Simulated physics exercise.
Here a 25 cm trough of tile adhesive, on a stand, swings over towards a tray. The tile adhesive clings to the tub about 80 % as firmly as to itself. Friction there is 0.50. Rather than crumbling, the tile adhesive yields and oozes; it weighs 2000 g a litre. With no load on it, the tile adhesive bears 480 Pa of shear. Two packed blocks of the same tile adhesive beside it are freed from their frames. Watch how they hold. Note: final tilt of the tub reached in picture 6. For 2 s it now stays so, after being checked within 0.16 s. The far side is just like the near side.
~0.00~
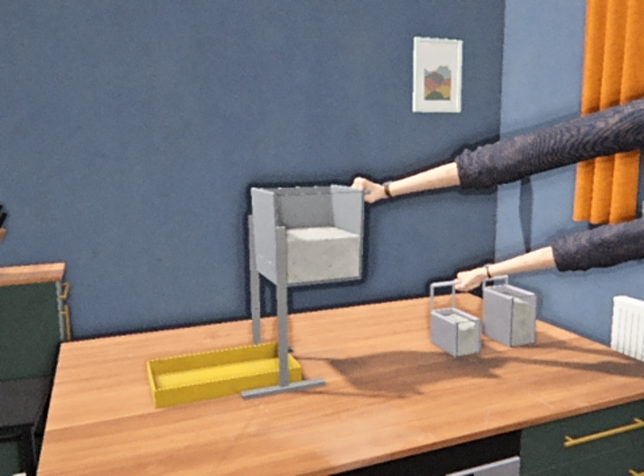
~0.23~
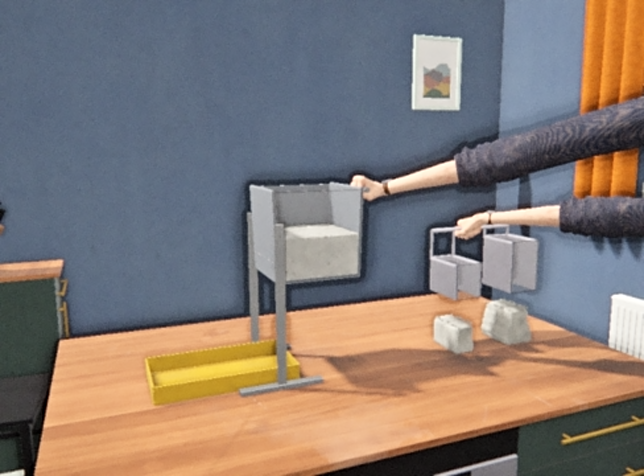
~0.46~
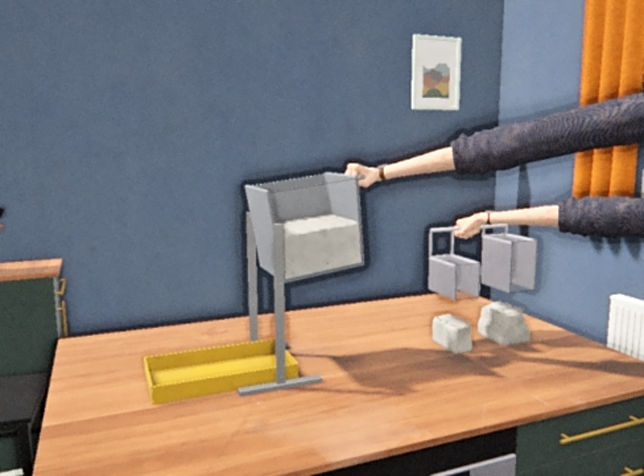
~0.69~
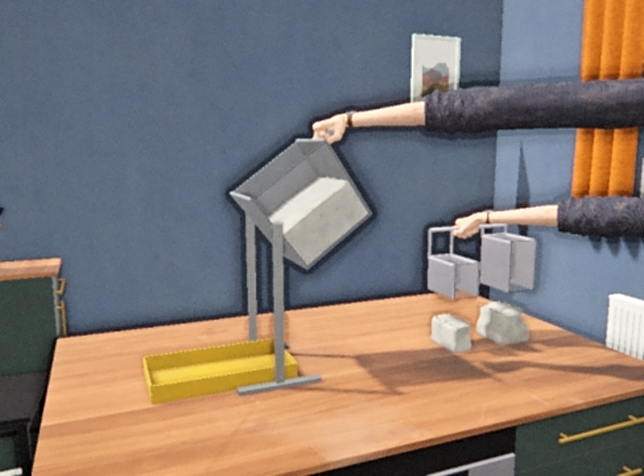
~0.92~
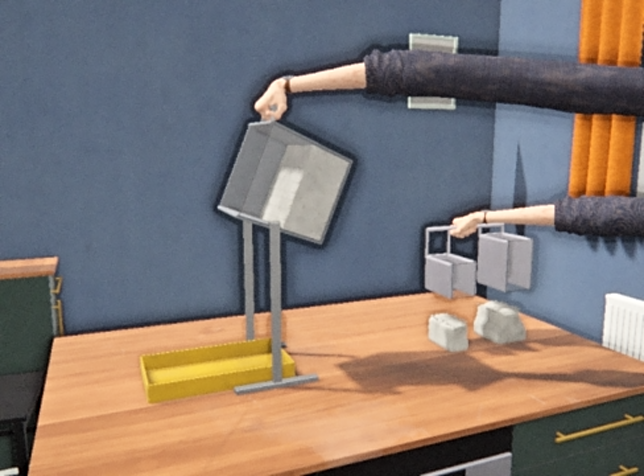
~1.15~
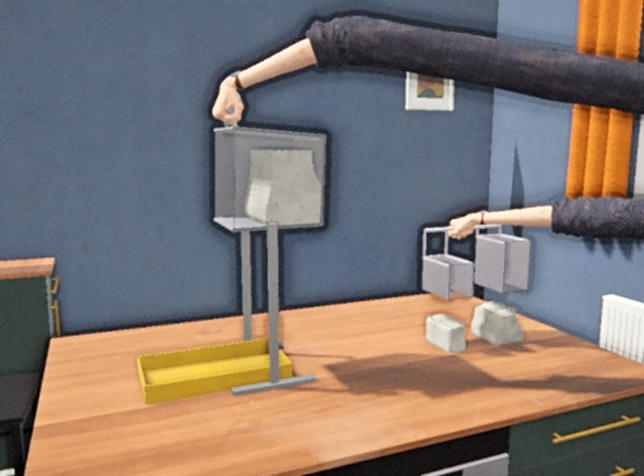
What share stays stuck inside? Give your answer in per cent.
90 %.
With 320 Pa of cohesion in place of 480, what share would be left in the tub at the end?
Roughly 75 per cent.
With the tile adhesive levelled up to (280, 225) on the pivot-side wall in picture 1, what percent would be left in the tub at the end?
About 65 per cent.
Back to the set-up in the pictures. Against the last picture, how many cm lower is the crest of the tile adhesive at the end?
About 9 cm.
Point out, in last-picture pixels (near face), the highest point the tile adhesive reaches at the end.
Roughly at pixel (272, 185).
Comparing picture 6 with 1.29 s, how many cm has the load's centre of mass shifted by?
5 cm.
After 1.29 s, the tub is at 88 degrees and holds 100 %.
After 1.46 s, the tub is at 88 degrees and holds 95 %.
After 1.63 s, the tub is at 88 degrees and holds 91 %.
After 1.80 s, the tub is at 88 degrees and holds 90 %.
After 3.15 s, the tub is at 88 degrees and holds 90 %.
